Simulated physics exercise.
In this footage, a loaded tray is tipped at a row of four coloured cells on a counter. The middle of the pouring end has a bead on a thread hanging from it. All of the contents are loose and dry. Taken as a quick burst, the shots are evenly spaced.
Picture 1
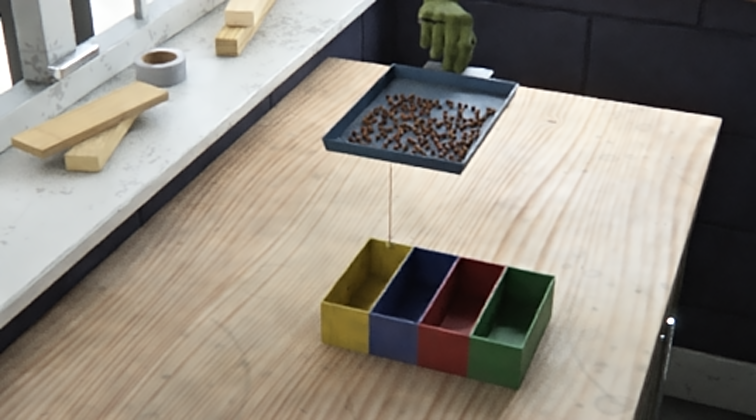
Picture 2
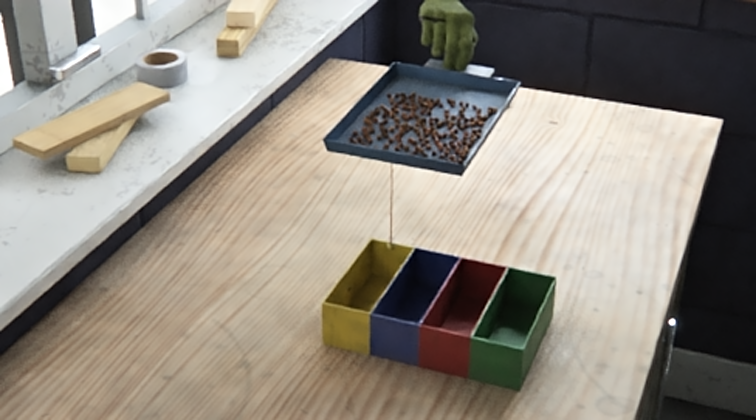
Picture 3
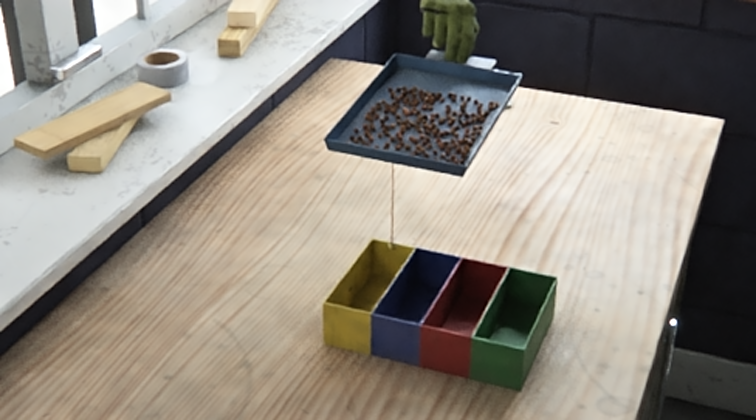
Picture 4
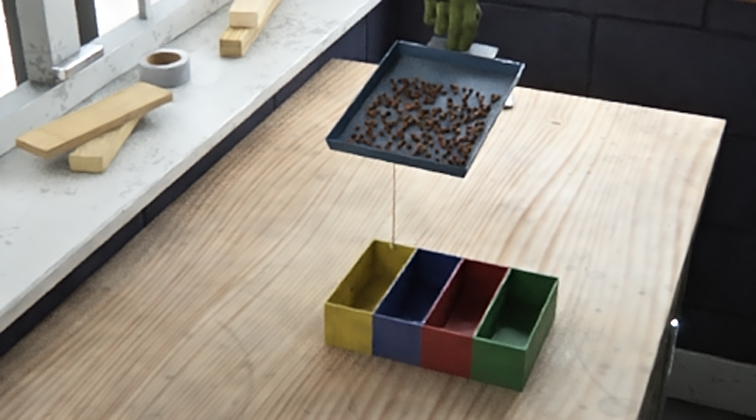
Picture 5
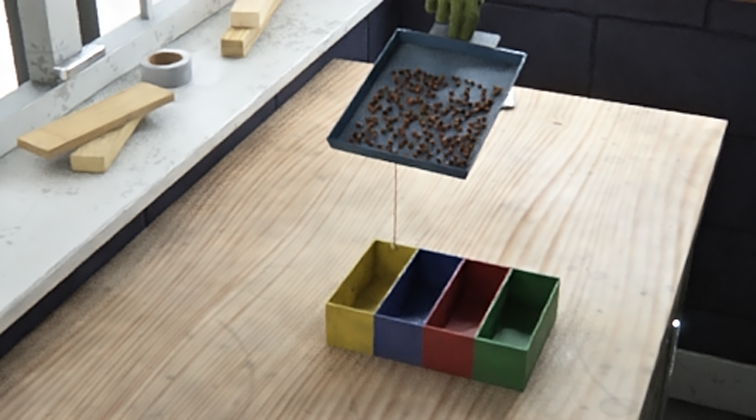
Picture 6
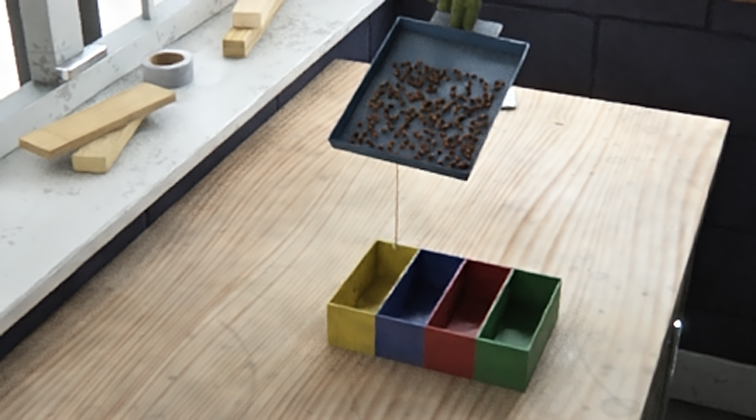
A dark blue tray of small brown balls, gripped at its far edge by a green hand, hangs over a pale wooden counter seen from above at an angle. Below it sit four joined cells, yellow, blue, red and green from left to right, with wood strips and grey tape on the left ledge. The hand steadily raises the tray's far side, tilting it toward the viewer, while the load stays spread across it.
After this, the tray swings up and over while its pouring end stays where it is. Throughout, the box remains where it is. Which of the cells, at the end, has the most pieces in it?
The blue cell has the most pieces in it.
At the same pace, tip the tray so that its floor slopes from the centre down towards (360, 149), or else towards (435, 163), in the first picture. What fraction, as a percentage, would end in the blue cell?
That comes to 0 per cent the first time and 50 per cent the second.
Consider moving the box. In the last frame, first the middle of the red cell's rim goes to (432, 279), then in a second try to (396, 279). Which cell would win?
Try one: The cell in red; try two: The green cell.
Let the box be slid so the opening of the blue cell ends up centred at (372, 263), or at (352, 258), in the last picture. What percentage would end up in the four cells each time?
About 100 per cent, then about 90 per cent.
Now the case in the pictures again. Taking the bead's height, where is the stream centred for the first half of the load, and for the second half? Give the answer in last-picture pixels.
The first part at (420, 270); the rest at (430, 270).
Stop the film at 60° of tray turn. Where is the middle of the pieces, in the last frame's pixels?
Roughly at (424, 153).
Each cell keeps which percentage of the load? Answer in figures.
Looks like the yellow cell ends near 20 %, the blue cell near 50 %, the red cell near 30 %, and the green cell near 0 %.
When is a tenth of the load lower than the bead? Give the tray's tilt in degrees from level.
Reading: Some 105°.
Soon after the last picture, tray tipped steeply; nearly all on the tray; a stray few falling or outside the box.
A little later, tray tipped right over; nearly all on the tray; a stray few in the blue cell; a stray few in the red cell; a stray few in the yellow cell; a stray few falling or outside the box.
Later still, tray tipped past a quarter turn; about half in the blue cell; about a quarter in the red cell; about a quarter in the yellow cell; a stray few falling or outside the box.
At rest, tray tipped past a quarter turn; about half in the blue cell; about a quarter in the red cell; about a quarter in the yellow cell; none in the green cell; a stray few outside the box.
